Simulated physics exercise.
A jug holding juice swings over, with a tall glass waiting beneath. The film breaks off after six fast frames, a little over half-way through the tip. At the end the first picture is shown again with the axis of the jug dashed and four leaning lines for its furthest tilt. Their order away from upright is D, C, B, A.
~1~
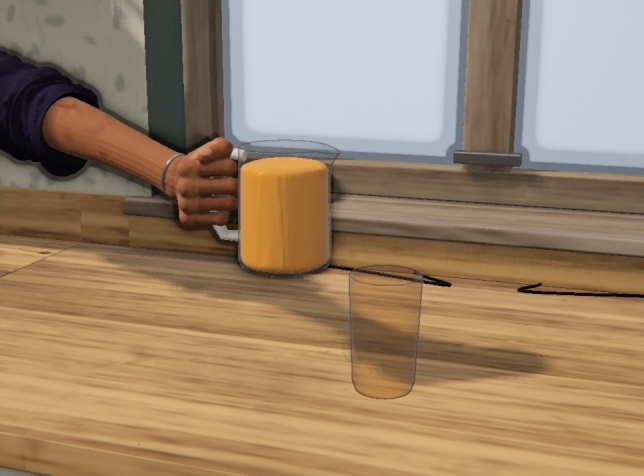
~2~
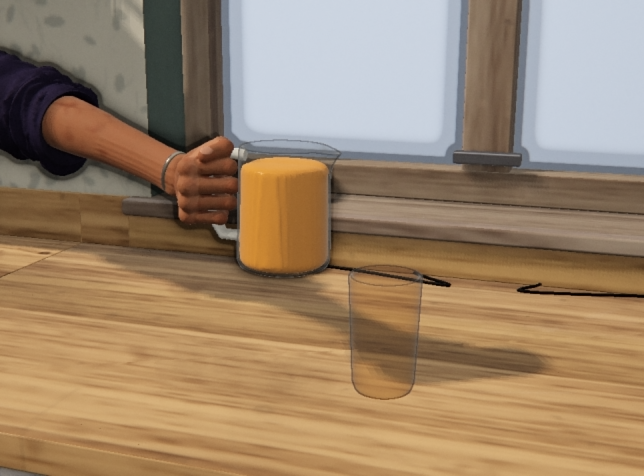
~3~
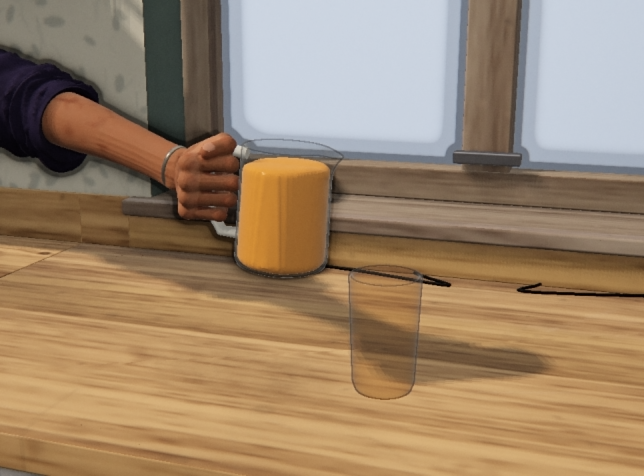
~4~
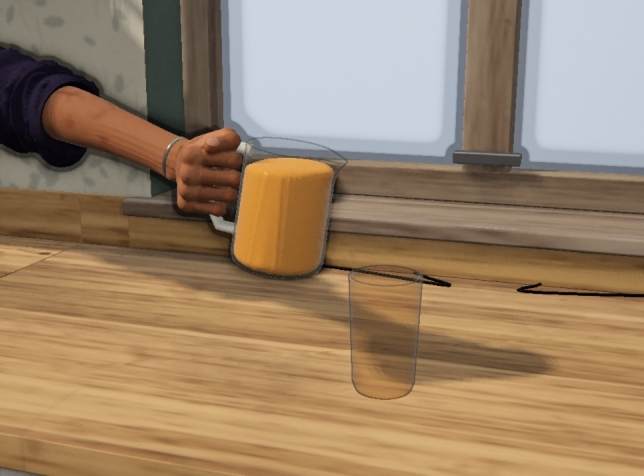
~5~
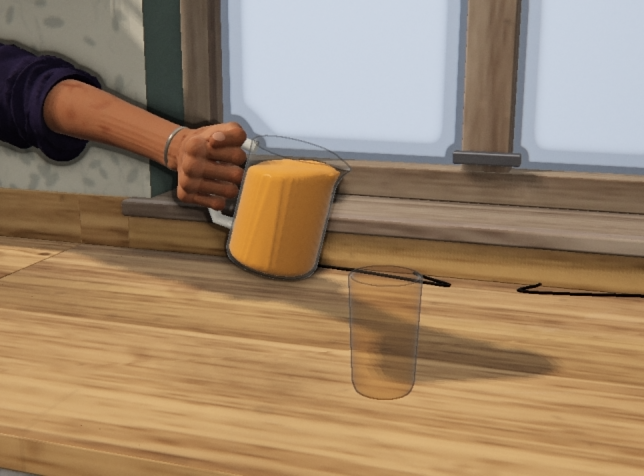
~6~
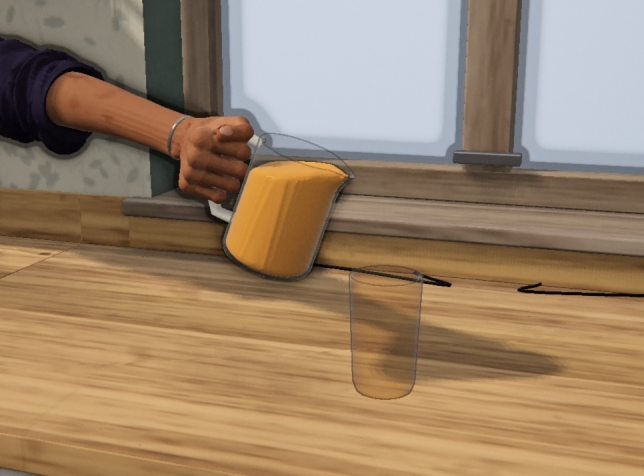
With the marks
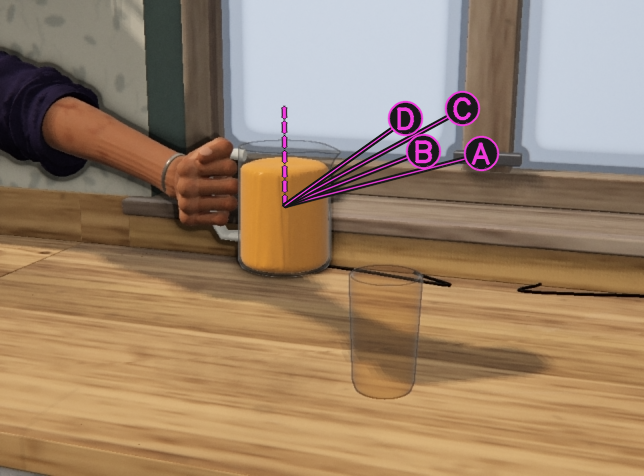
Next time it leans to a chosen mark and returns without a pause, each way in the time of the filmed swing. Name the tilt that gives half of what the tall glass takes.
Tilt C does it best.
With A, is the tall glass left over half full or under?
Over.
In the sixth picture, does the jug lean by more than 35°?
No, it does not.
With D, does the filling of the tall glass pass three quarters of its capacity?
No, it does not.
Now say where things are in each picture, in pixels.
In the first picture, upright, lip at (338, 152); rim of the tall glass round (386, 274); nothing has left yet.
In the second picture, upright, lip at (338, 154); nothing has left yet.
In the third picture, tipped about 4°, lip at (341, 157); nothing has left yet.
In the fourth picture, tipped about 9°, lip at (345, 162); nothing has left yet.
In the fifth picture, tipped about 14°, lip at (349, 169); nothing has left yet.
In the sixth picture, tipped about 20°, lip at (353, 177); nothing has left yet.
In magenta, A at (464, 159); B at (407, 157); C at (448, 117); D at (392, 129).
Choosing A, the tall glass ends with about 81 % of what it can hold.
Choosing B, the tall glass ends with about 65 % of what it can hold.
Choosing C, the tall glass ends with about 50 % of what it can hold.
Choosing D, the tall glass ends with about 37 % of what it can hold.
